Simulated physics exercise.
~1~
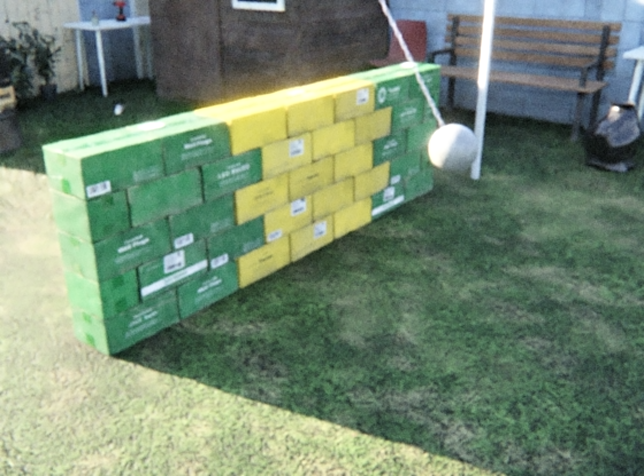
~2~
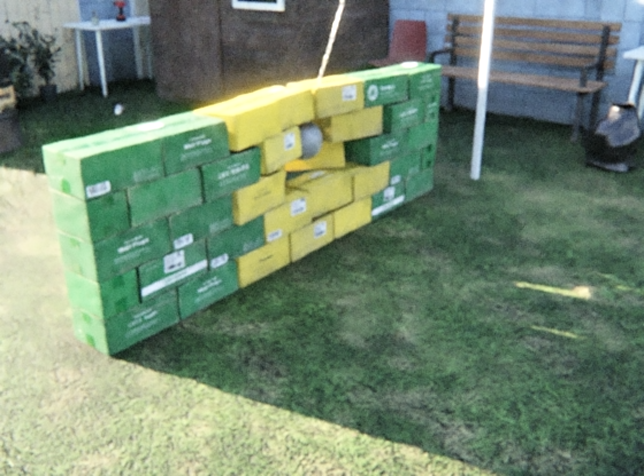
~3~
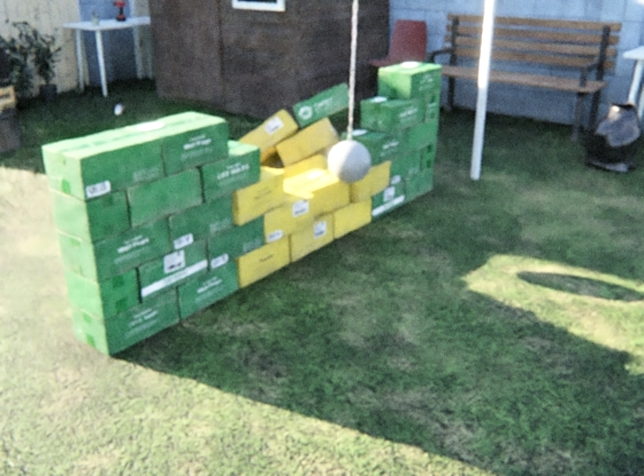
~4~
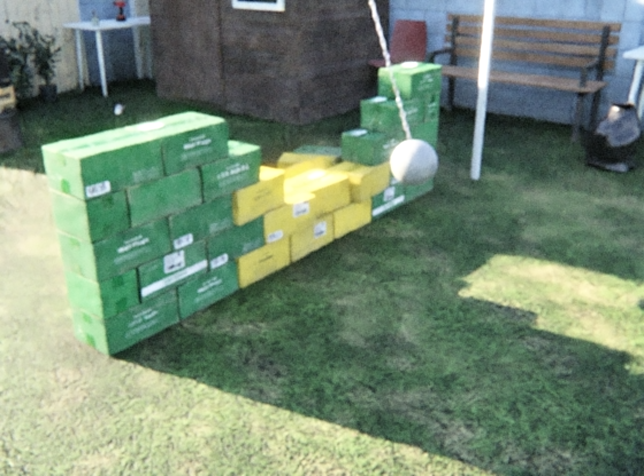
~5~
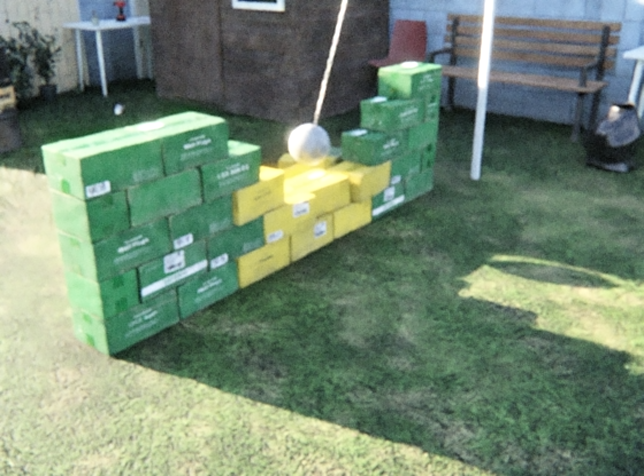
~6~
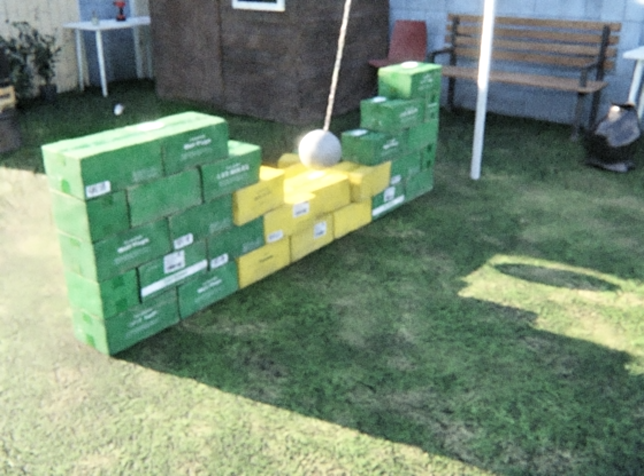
White ball on a rope swinging into a green and yellow box wall, knocking out upper yellow boxes and swaying over the gap.
